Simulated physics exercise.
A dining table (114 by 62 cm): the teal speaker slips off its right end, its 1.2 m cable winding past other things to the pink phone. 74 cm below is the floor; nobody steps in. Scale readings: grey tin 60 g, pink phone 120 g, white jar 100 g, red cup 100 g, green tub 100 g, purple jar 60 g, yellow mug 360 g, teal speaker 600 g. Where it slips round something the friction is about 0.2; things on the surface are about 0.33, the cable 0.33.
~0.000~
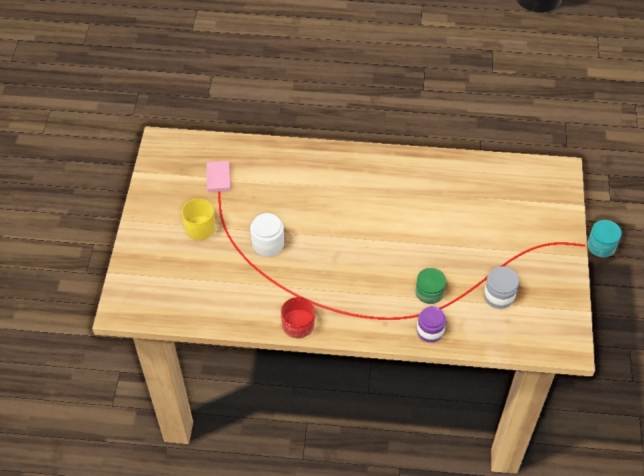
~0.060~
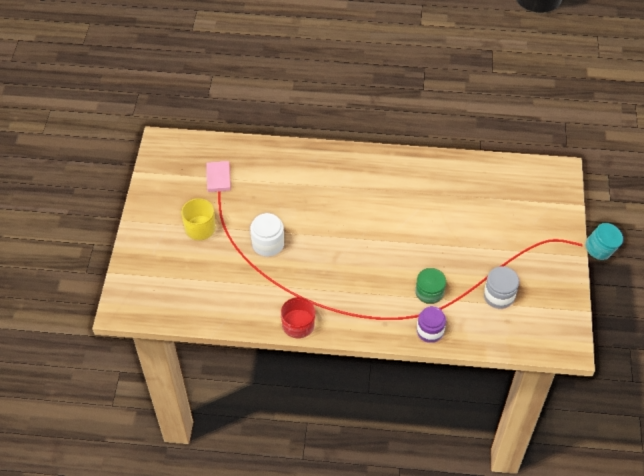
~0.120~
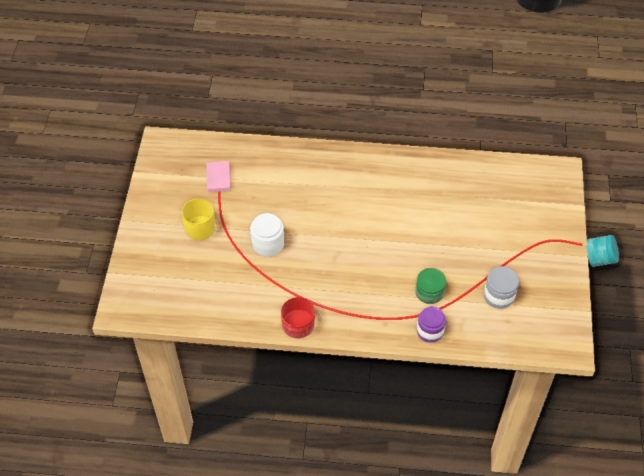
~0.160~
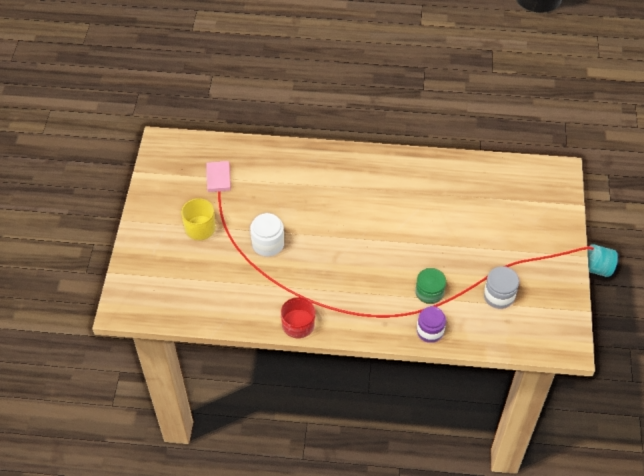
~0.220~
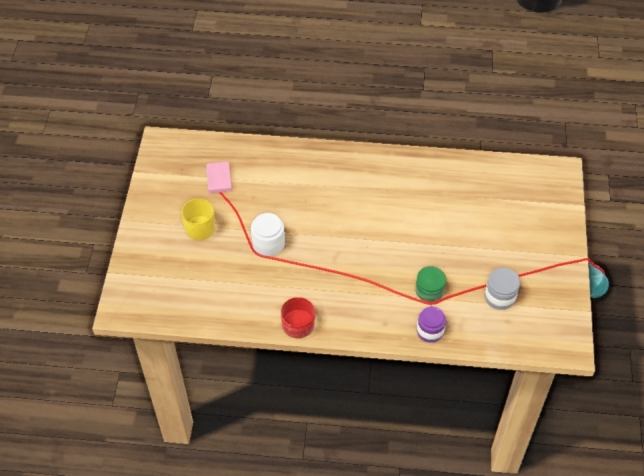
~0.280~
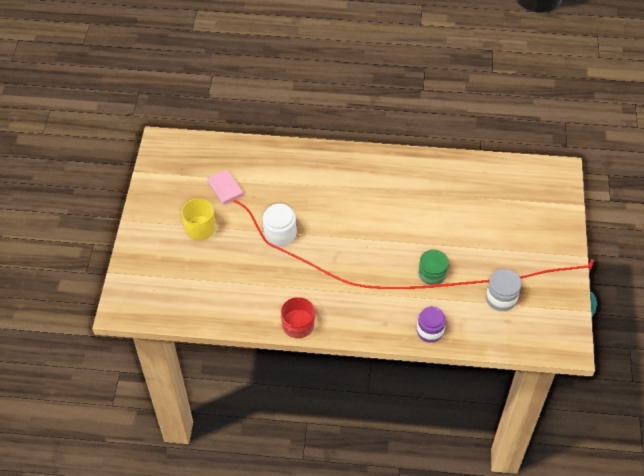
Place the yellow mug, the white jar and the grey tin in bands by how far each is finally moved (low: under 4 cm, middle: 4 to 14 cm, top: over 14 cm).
Yellow mug: Low; white jar: Top; grey tin: Top.
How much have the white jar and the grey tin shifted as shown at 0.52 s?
White jar roughly 25 cm, grey tin roughly 0 cm.
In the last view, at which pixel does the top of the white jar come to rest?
It comes to rest close to (348, 161).
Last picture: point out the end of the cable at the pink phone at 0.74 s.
Around (553, 306).
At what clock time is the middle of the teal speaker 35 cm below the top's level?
Roughly 0.36 s.
By 0.5 s, the cable's tail end at (391, 258); white jar 24 cm off its start, pink phone 47 cm off its start, green tub 27 cm off its start.
By 0.7 s, the cable's tail end at (553, 306); white jar 27 cm off its start, grey tin 18 cm off its start, pink phone 91 cm off its start.
By 1.0 s, the cable has left the top; grey tin over the edge, white jar 27 cm off its start at (348, 161), pink phone over the edge.
By 1.2 s, the cable has left the top; grey tin over the edge, white jar 27 cm off its start, pink phone over the edge.
By 2.4 s, the cable has left the top; grey tin over the edge, white jar 27 cm off its start at (348, 161), yellow mug 0 cm off its start at (198, 211), pink phone over the edge.
